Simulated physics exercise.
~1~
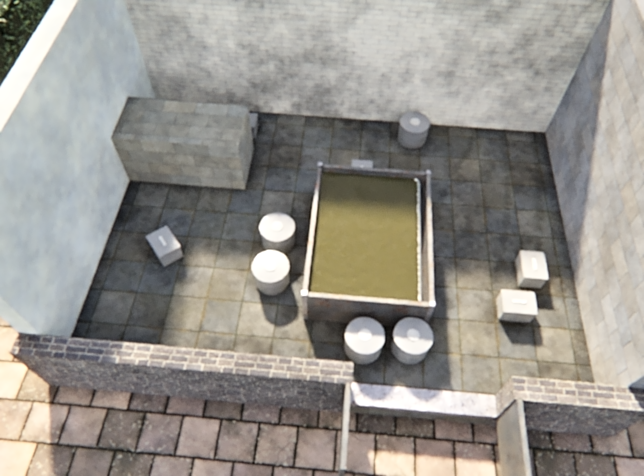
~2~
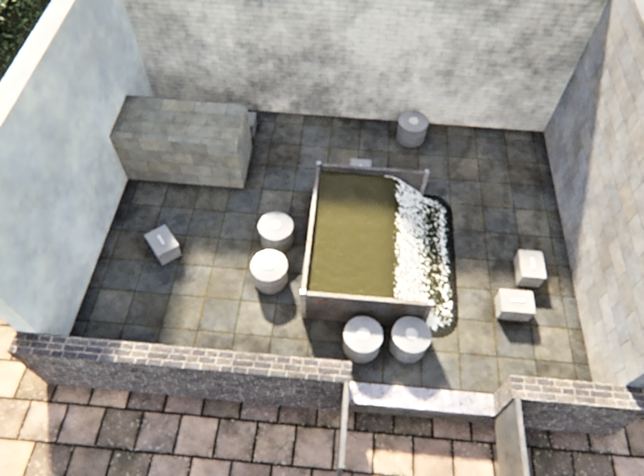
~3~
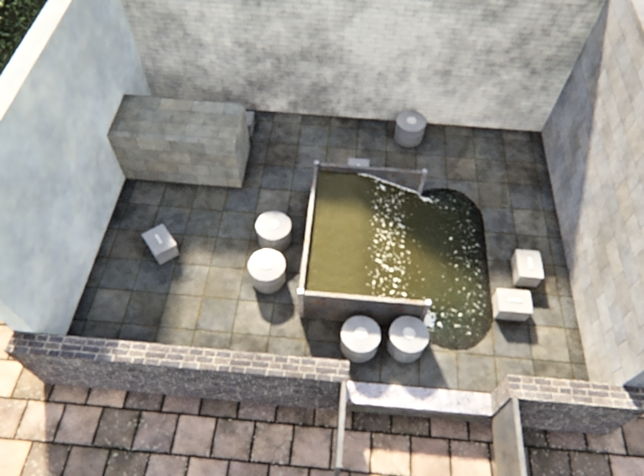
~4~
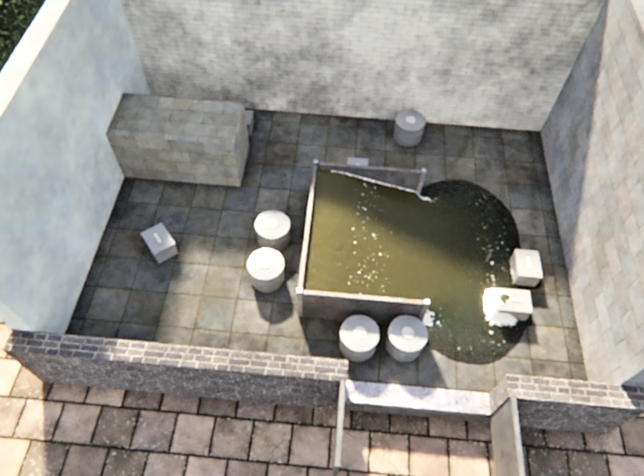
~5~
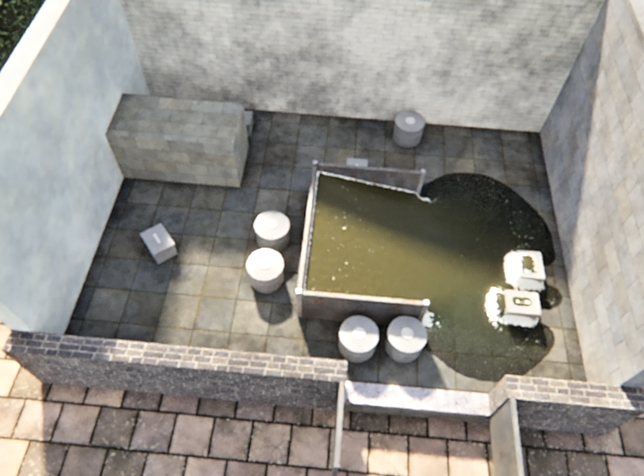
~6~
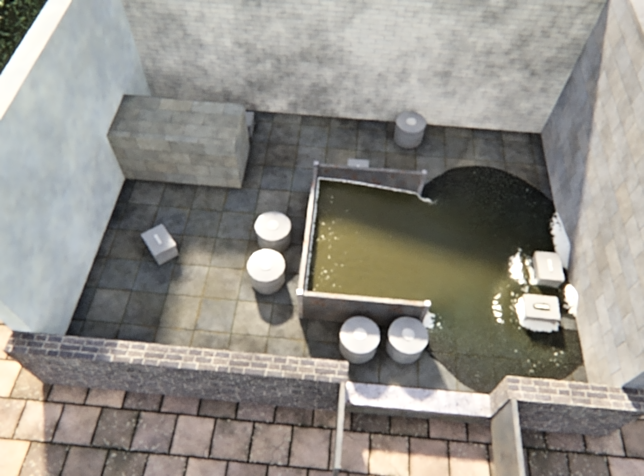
Murky water pours from the tank's right side, spreads across the yard and shifts two pale boxes.
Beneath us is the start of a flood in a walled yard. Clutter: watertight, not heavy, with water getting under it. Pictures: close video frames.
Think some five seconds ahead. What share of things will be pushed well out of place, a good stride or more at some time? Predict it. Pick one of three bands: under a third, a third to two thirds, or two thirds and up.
A third to two thirds.
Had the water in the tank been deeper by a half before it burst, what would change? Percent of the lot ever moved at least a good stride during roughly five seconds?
Share: Close to 60 %.
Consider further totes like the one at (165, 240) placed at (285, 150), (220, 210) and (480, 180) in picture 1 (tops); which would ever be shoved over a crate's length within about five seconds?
One after the other: Never so far, under that, pushed that far.
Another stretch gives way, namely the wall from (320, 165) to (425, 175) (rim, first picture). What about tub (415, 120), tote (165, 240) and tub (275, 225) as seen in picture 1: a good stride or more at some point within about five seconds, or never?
Travels that far, falls short, falls short.
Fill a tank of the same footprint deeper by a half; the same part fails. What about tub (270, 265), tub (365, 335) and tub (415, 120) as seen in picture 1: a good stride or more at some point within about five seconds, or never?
Going through them, I'd say never got there, then got there, then got there.
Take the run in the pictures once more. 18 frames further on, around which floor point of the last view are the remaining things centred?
(316, 249).
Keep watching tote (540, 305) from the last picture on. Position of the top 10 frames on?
Estimated position: Roughly (494, 346).
A moment on, 1 of 10 are well off their spots; 2 afloat.
Next, 1 of 10 are well off their spots; 2 afloat.
Later, 4 of 10 are well off their spots; 2 afloat.
In the end, 4 of 10 are well off their spots, and 4 have been at some point; 1 afloat.
